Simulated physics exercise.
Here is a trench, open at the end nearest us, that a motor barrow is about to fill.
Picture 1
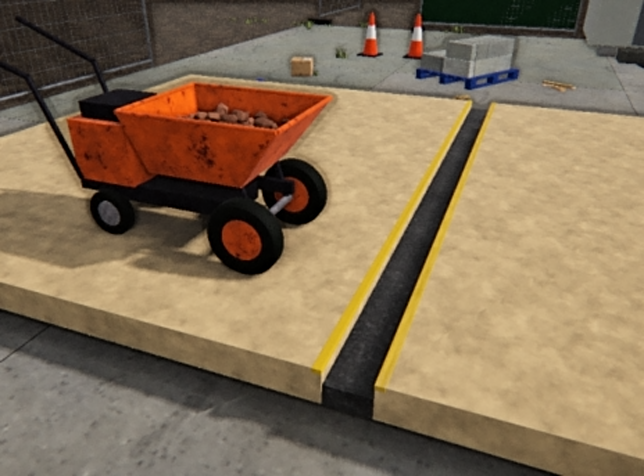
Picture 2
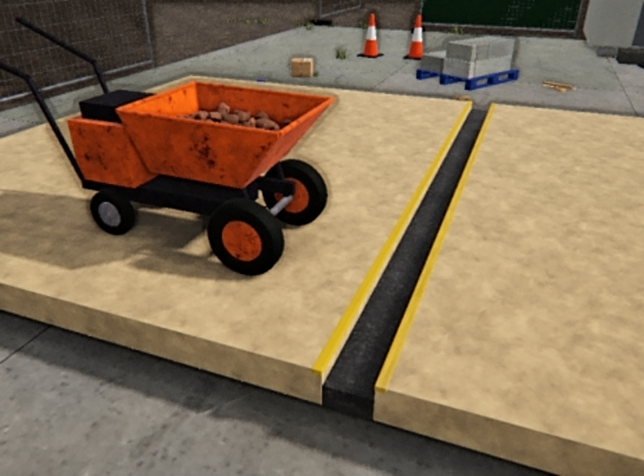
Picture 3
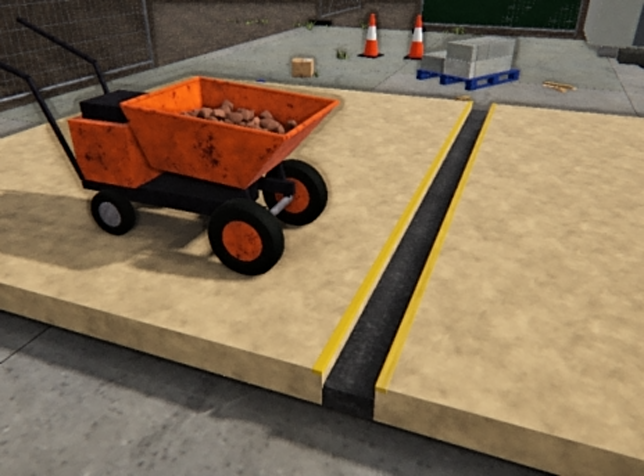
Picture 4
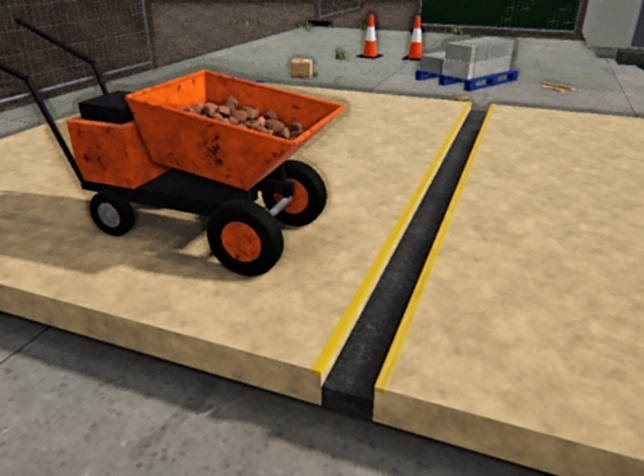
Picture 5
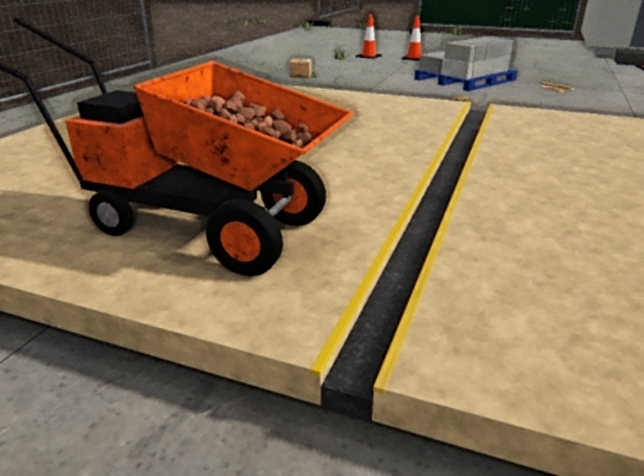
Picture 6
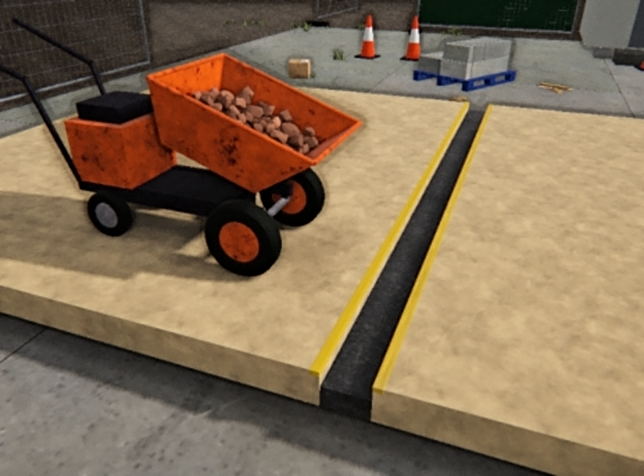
The orange skip of a motor barrow tips gradually forward, its rubble load still inside.
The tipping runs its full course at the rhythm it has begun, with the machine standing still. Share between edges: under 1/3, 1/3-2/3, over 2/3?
1/3-2/3.
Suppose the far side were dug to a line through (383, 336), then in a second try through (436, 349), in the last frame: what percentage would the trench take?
In order: 30 per cent, then 70 per cent.
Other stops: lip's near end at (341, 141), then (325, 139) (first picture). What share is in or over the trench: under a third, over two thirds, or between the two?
First: Less than a third. Second: Less than a third.
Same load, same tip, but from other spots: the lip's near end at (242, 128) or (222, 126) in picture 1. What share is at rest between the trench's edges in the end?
About 40 %, then 30 %.
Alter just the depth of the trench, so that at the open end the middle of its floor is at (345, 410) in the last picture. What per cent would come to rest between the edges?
Something like 70 %.
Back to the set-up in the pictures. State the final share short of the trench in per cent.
Roughly 0 in a hundred.
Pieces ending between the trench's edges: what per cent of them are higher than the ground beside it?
Roughly 40 %.
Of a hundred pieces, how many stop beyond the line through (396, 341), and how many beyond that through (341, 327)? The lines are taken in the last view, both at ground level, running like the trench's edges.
Roughly 20 and 70 percent.
Soon after the last picture, skip tipped steeply; all in the skip.
A little later, skip tipped right over; most in the skip; about a quarter in or heaped over the trench; a stray few beyond it.
Later still, skip tipped right over; about a third in the skip; a stray few short of the trench; about half in or heaped over the trench; about a quarter beyond it.
At rest, skip tipped right over; about a third in the skip; a stray few short of the trench; about half in or heaped over the trench; about a quarter beyond it.
